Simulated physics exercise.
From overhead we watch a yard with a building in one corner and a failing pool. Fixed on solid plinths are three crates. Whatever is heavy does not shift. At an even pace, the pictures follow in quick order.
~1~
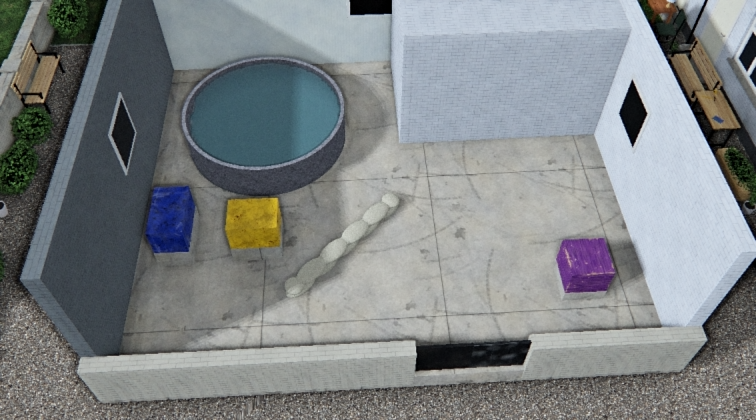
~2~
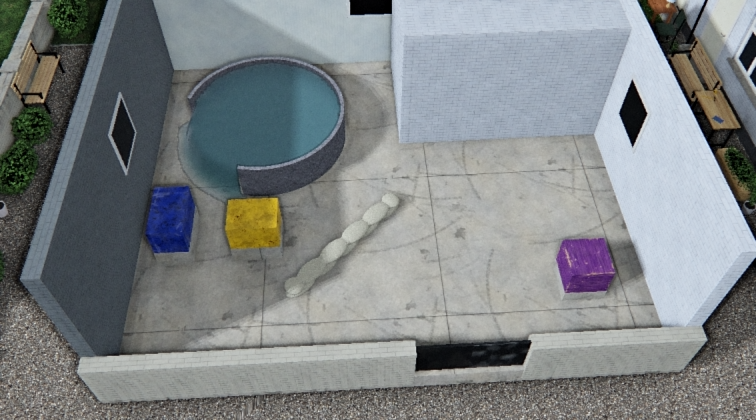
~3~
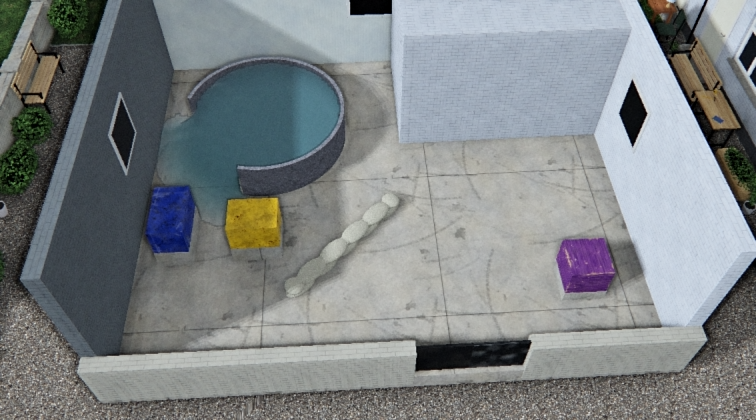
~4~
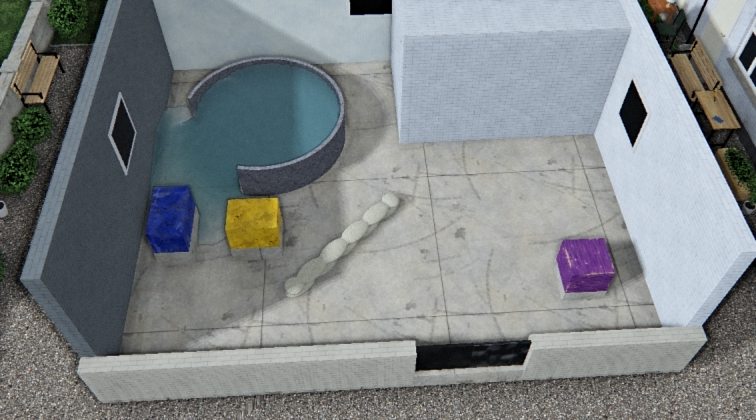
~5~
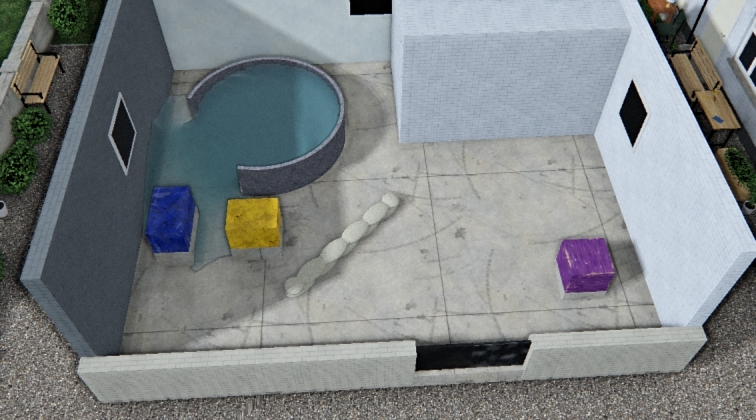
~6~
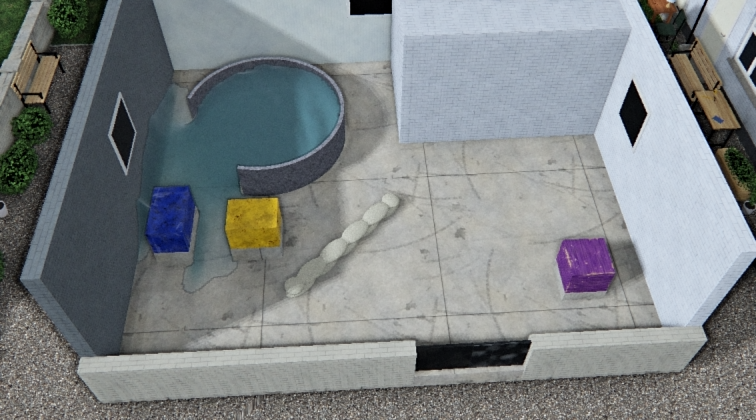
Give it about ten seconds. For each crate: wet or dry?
At the end, the purple crate is spared; the blue crate is hit; the yellow crate is spared.
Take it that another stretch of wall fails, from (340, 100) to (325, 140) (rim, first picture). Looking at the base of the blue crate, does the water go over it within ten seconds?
Note: Blue crate is never reached.
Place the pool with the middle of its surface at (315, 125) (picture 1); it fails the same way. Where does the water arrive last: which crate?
Answer: The crate marked purple.
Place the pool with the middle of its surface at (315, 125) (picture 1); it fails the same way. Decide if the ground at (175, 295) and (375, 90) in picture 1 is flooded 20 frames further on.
The first is wetted, and then the second is not reached.
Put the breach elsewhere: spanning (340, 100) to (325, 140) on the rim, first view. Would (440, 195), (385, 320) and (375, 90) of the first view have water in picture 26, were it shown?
So it's liquid at the first, nothing at the second and liquid at the third.
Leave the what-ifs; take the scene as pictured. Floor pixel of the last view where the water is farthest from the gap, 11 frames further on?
Approximate pixel: (315, 367).
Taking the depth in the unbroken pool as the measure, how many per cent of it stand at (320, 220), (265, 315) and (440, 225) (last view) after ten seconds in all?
Respectively 16, 20 and 6 per cent.
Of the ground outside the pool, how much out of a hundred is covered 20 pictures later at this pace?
That works out at 50 %.
A moment on, water covers 25 % of the floor; the purple crate not reached, the blue crate water round its plinth, the yellow crate water round its plinth.
Next, water covers 30 % of the floor; the purple crate not reached, the blue crate water round its plinth, the yellow crate water round its plinth.
Then, water covers 50 % of the floor; the purple crate not reached, the blue crate water round its plinth, the yellow crate water round its plinth.
Later, water covers 95 % of the floor; the purple crate water round its plinth, the blue crate water round its plinth, the yellow crate water round its plinth.
In the end, water covers 100 % of the floor; the purple crate stayed above the water, the blue crate was topped, the yellow crate stayed above the water.
